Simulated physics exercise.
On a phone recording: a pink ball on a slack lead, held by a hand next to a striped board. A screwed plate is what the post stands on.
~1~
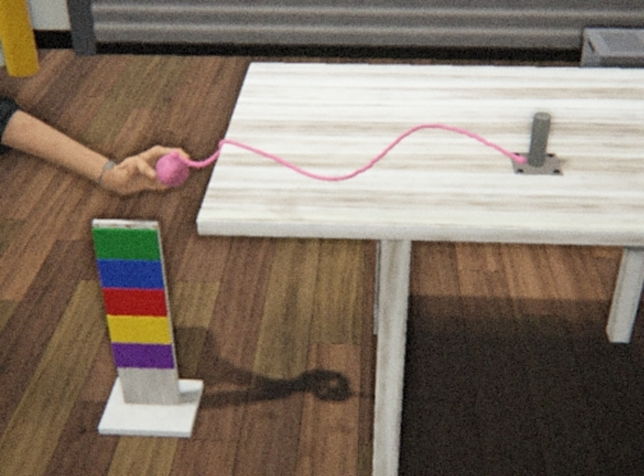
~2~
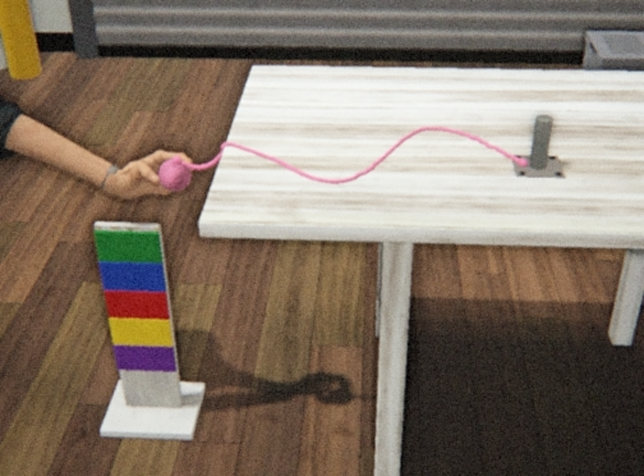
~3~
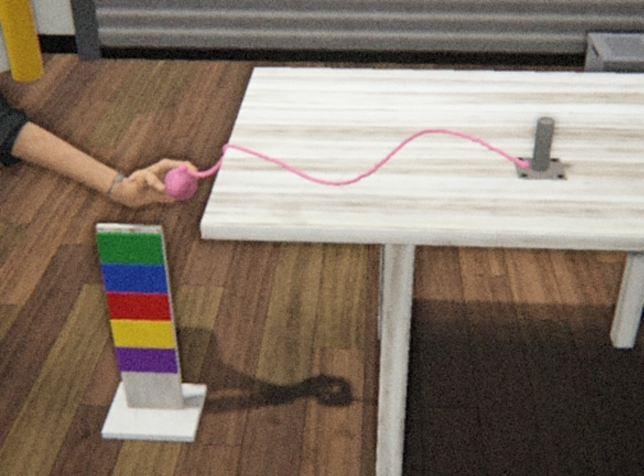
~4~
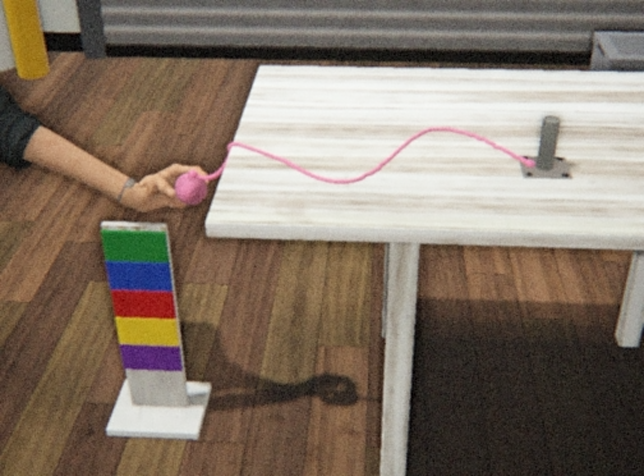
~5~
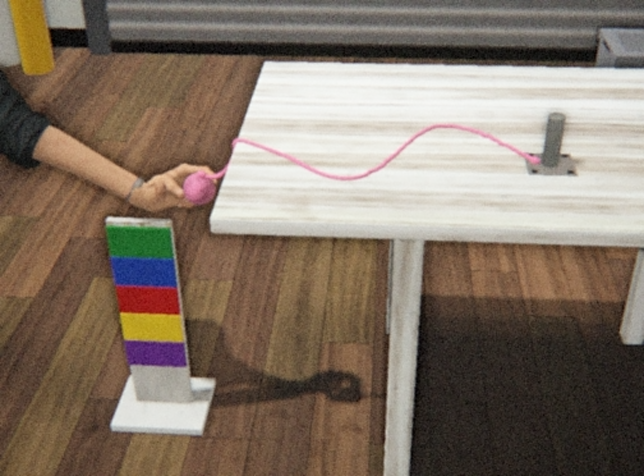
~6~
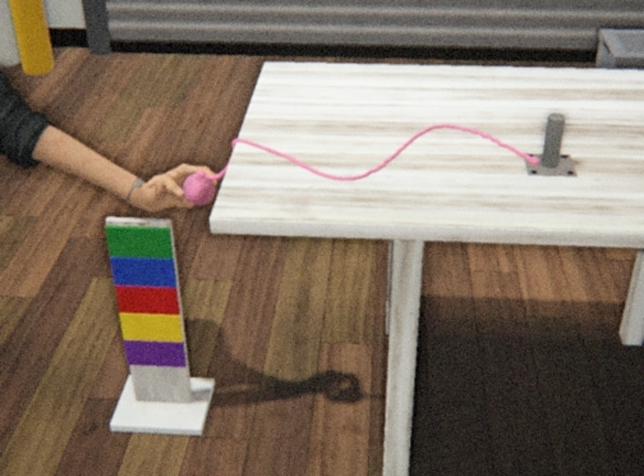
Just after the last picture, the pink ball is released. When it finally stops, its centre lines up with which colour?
Red.
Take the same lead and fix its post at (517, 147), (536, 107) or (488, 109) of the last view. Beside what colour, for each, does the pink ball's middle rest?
Result 1: Yellow. Result 2: Red. Result 3: Yellow.
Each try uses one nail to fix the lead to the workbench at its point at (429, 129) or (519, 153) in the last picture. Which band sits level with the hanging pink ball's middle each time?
Going through them one at a time, the answers are blue; red.
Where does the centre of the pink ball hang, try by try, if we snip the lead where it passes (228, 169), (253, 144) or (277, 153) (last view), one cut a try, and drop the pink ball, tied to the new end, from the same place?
(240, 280), (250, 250), (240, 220).
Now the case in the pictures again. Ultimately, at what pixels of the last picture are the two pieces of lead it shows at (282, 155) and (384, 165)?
In that view they sit near (237, 200) and near (297, 145).
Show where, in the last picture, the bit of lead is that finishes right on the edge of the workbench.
The piece you want is at about (329, 177).
Early on, ball near (227, 308); level with red.
Midway, ball near (271, 311); level with red.
Near the end, ball near (240, 310); level with red.
Finally, ball near (244, 310); level with red. The lead holds its middle at red.
